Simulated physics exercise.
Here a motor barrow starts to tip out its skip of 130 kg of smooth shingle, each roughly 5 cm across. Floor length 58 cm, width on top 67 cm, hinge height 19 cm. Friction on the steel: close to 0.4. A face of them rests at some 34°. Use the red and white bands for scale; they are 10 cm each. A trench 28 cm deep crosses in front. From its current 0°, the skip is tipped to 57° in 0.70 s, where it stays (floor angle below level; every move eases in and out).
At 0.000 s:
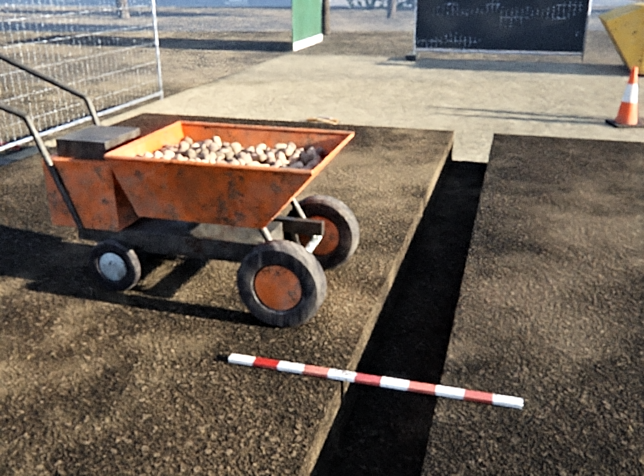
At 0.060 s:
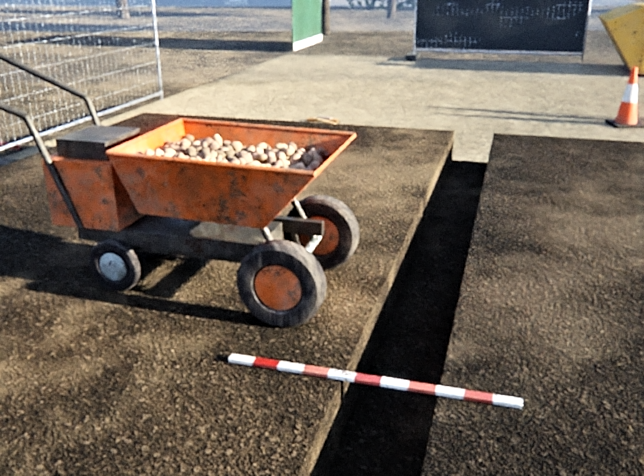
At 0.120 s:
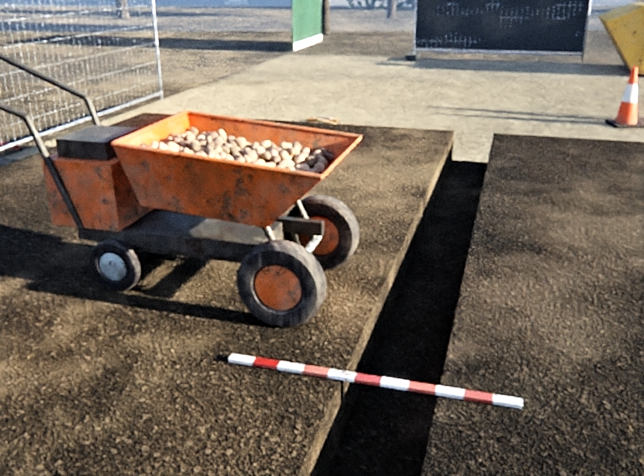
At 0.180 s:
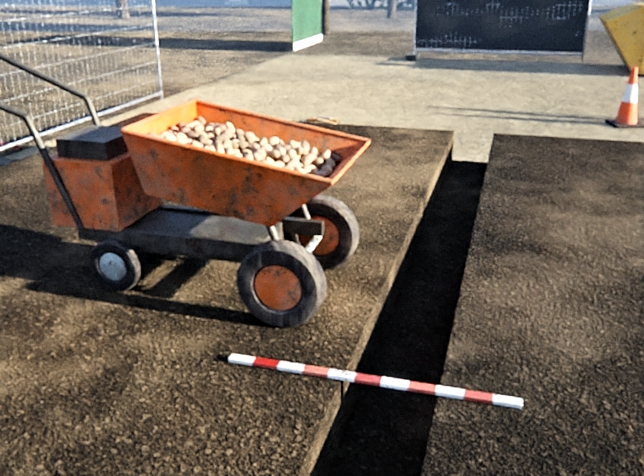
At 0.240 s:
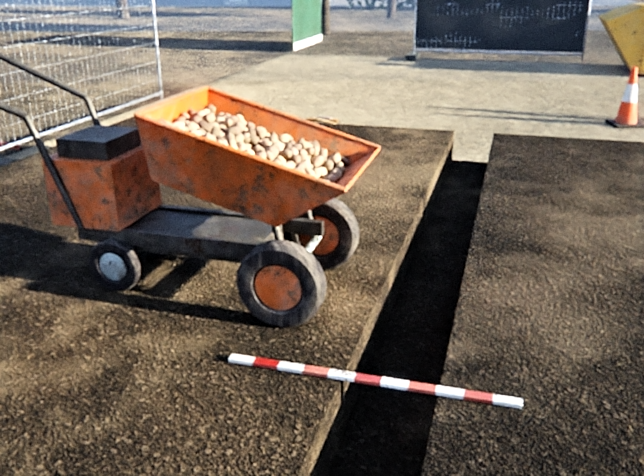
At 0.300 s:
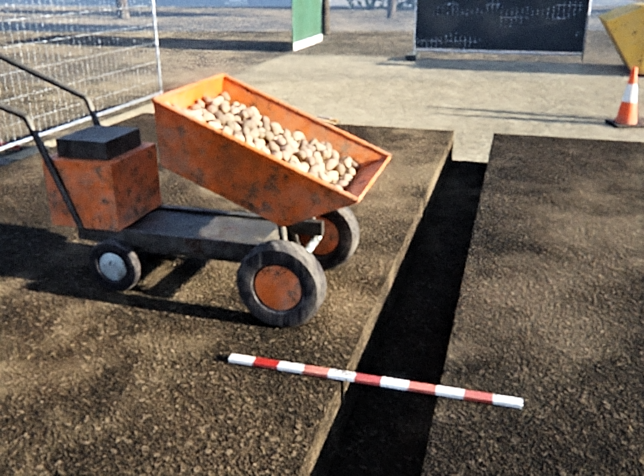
The orange skip of a small four-wheeled barrow, loaded with smooth pale stones, sits level beside a dark trench with a red-and-white pole lying across it. The skip begins tilting slowly, then its rear rises steadily away from the chassis, leaving it slanted down to the right with the stones still inside.
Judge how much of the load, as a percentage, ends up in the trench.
Around 42 %.
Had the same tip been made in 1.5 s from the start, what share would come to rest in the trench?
It would be near 55 percent.
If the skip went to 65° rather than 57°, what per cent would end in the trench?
In that case some 30 per cent.
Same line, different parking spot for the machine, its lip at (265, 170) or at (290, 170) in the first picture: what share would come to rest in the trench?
Near 70 then near 55 percent.
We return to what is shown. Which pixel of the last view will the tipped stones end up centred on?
Roughly (477, 313), I'd say.
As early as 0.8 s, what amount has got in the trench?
Around 10 per cent of it, at that instant.
After 0.5 s the floor is at 48°; 100 % in the skip; the foremost stones are at (381, 215).
After 0.8 s the floor is at 57°; 87 % in the skip, 10 % in the trench, 2 % past the trench; the foremost stones are at (468, 262).
After 1.1 s the floor is at 57°; 39 % in the skip, 12 % in the trench, 49 % past the trench; the foremost stones are at (619, 328).
After 3.1 s the floor is at 57°; 5 % in the skip, 42 % in the trench, 54 % past the trench; the foremost stones are past the picture's edge.
